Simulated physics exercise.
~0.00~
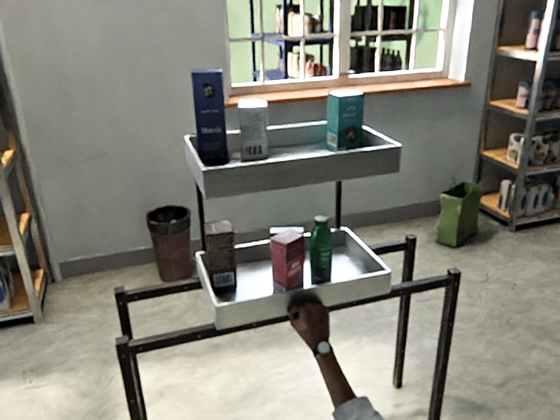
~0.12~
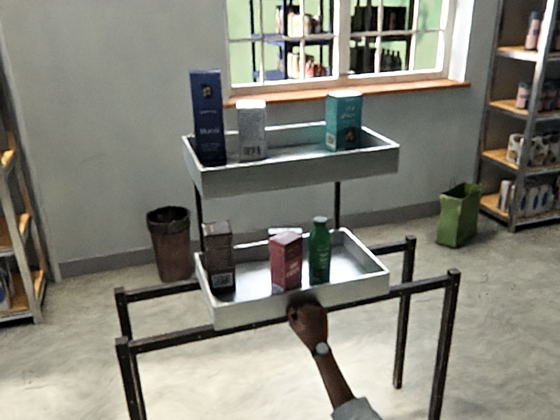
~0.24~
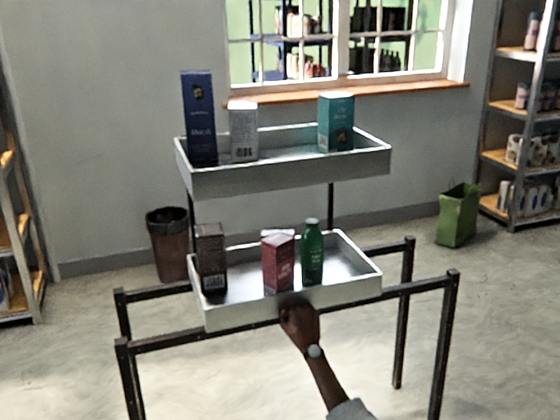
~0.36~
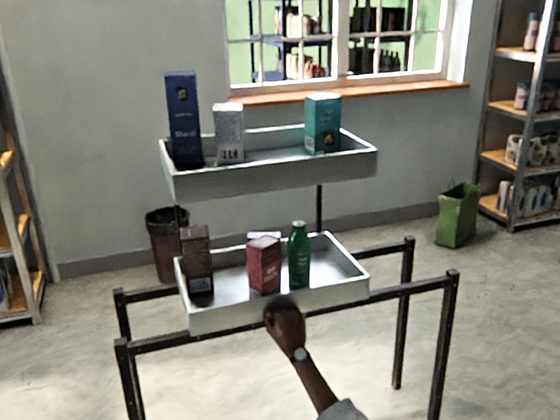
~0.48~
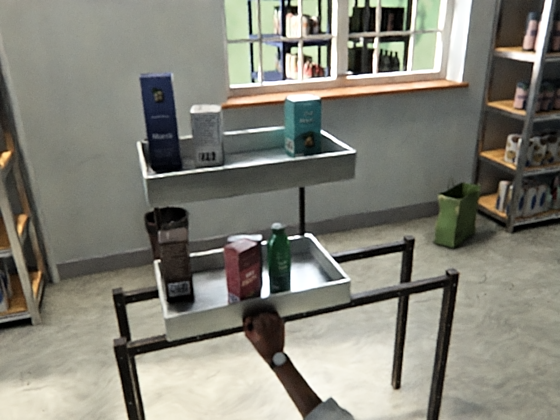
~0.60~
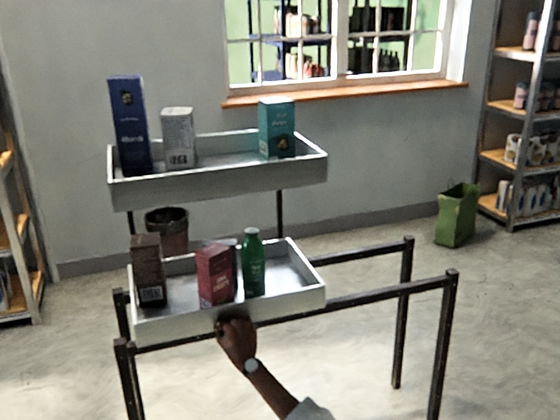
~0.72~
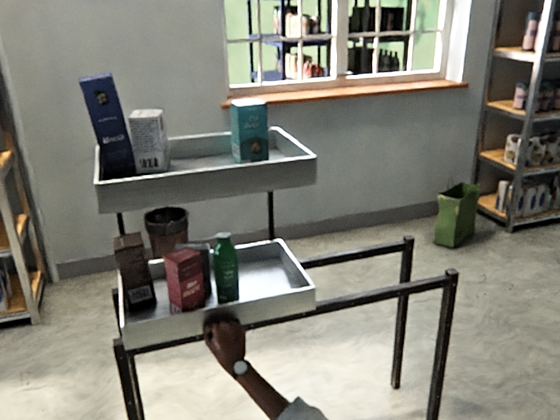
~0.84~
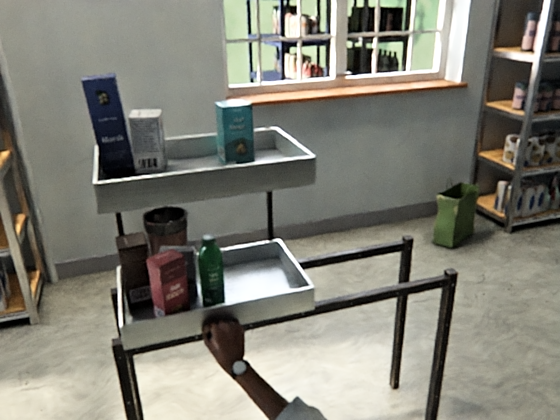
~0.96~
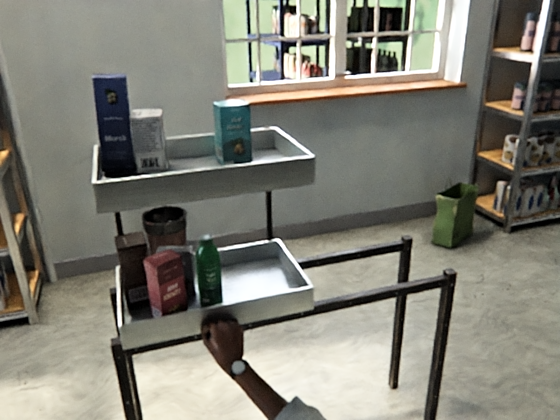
A hand slides a two-level tray left until it stops, its packages shifting but upright.
